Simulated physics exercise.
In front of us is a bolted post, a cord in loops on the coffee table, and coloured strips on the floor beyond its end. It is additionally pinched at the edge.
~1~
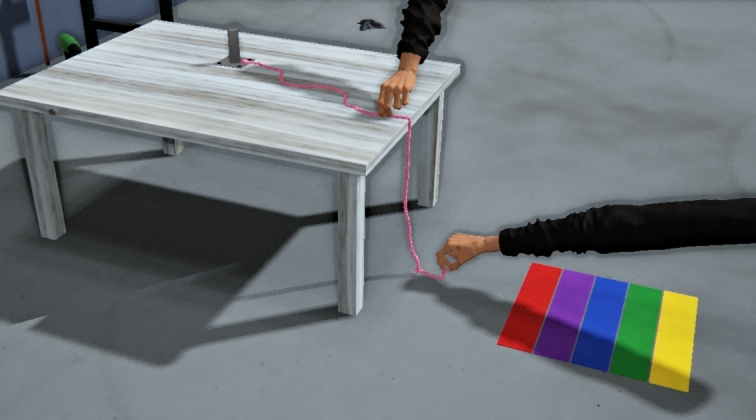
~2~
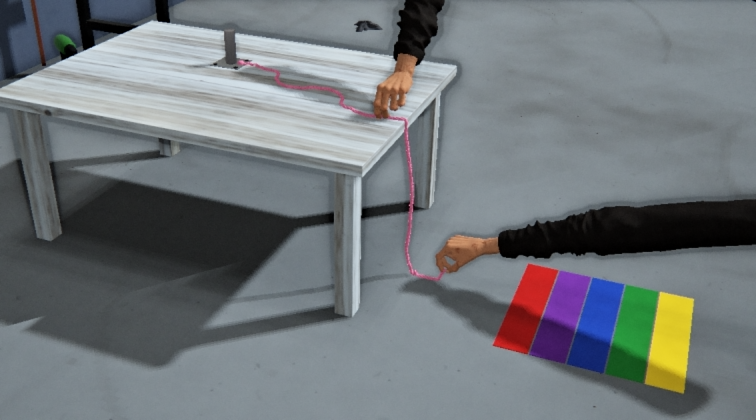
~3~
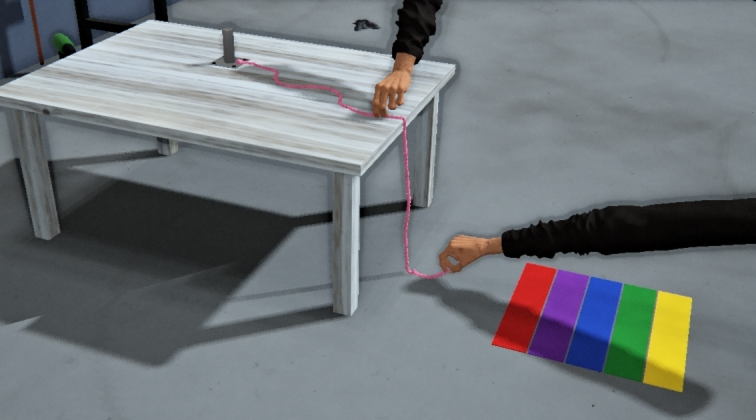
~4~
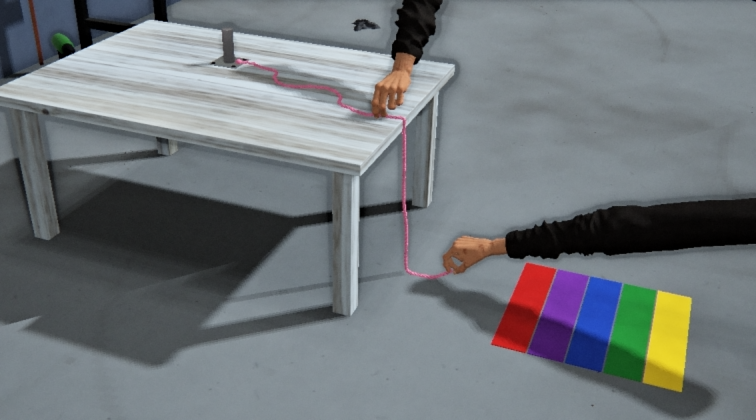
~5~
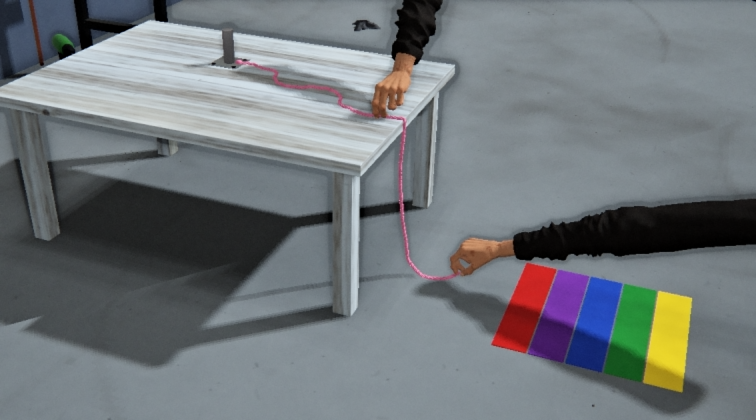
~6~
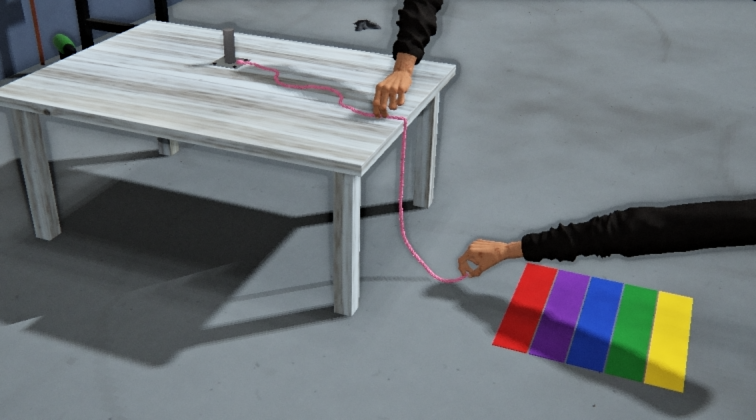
A hand near the floor draws the end of a pink cord slightly to the right, close to a panel of coloured strips, while another hand pinches the cord at the edge of a pale wooden table.
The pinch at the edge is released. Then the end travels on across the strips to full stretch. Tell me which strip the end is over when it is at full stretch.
It is over the blue strip.
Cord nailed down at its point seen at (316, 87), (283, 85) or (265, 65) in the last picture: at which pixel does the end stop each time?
Result per try (px, approx.): (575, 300); (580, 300); (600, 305).
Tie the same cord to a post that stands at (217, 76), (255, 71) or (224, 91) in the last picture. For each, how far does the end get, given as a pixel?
About (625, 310), then (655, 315), then (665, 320).
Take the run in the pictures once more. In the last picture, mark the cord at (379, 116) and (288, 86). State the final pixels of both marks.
To (426, 128) for the first and to (315, 85) for the second.
Soon after, end near (533, 289); over red.
Then, end near (579, 299); over purple.
At full stretch, end near (606, 305); over blue. It gets as far as the blue strip.
